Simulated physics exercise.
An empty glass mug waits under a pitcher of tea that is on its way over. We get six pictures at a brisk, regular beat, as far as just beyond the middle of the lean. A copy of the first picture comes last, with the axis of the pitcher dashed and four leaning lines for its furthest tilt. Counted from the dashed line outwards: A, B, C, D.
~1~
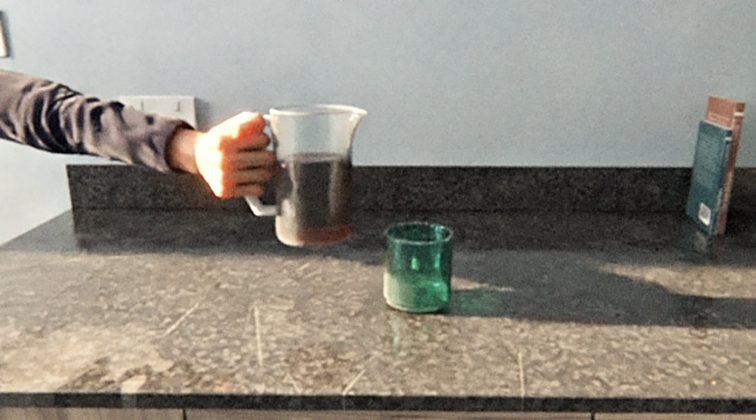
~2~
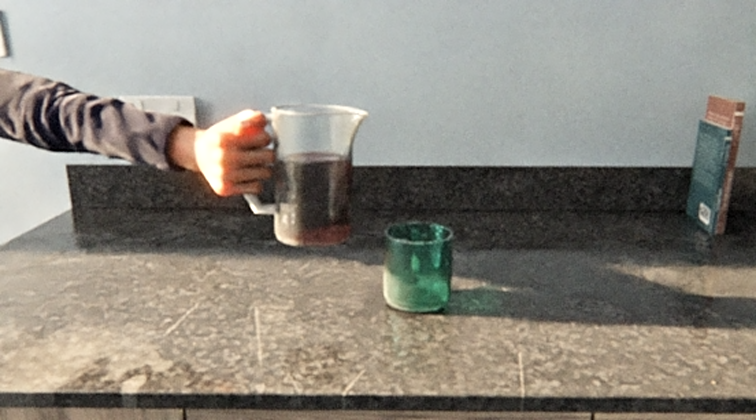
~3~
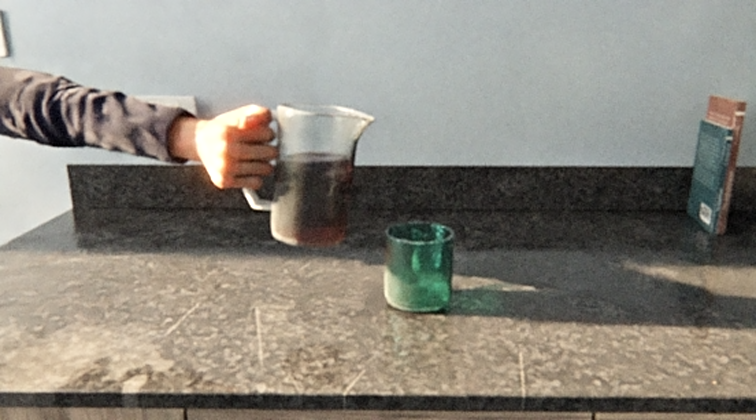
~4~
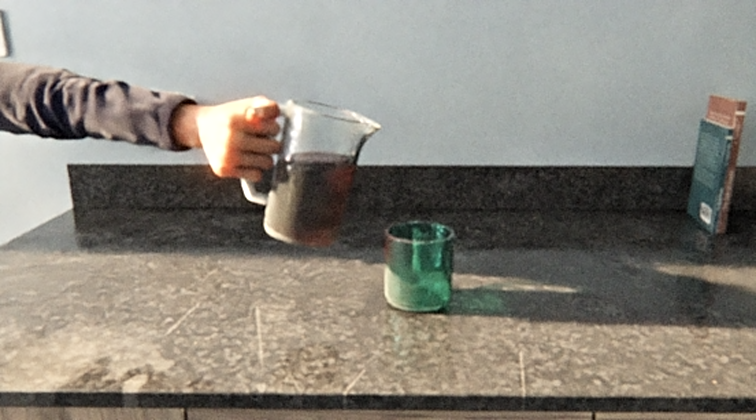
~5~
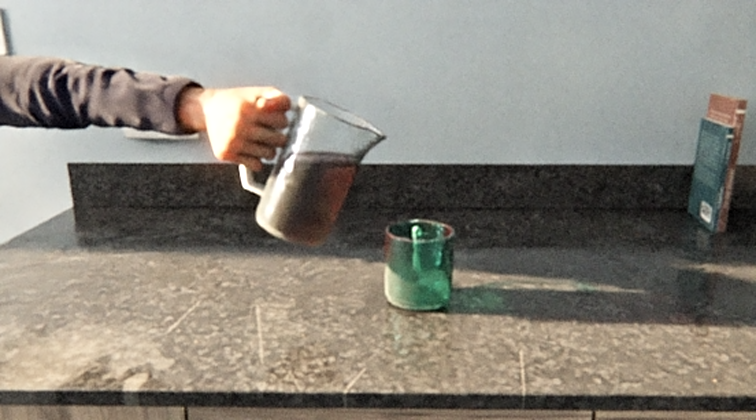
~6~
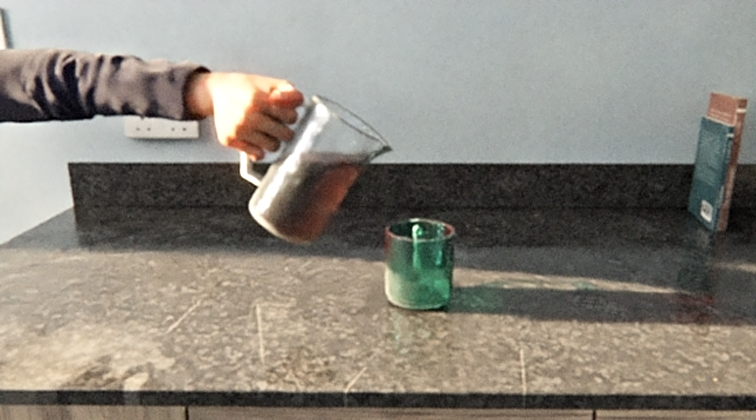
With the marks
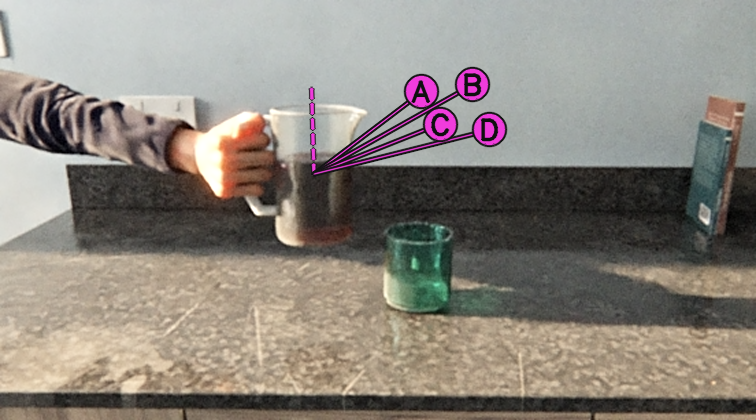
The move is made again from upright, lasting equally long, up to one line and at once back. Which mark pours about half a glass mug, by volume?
I would pick mark D.
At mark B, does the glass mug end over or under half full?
Under.
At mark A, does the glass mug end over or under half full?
Under.
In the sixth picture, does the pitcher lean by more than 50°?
No.
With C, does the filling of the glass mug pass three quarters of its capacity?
No.
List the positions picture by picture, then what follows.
Upright, lip at (365, 112); rim of the glass mug round (419, 232); nothing has left yet.
Upright, lip at (367, 114); nothing has left yet.
Tipped about 7°, lip at (373, 119); nothing has left yet.
Tipped about 14°, lip at (380, 127); nothing has left yet.
Tipped about 24°, lip at (387, 137); nothing has left yet.
Tipped about 33°, lip at (392, 149); nothing has left yet.
On the marked copy, A at (408, 102); B at (457, 92); C at (423, 130); D at (472, 134).
With A, the glass mug ends with about 5 % of what it can hold.
With B, the glass mug ends with about 15 % of what it can hold.
With C, the glass mug ends with about 30 % of what it can hold.
With D, the glass mug ends with about 51 % of what it can hold.
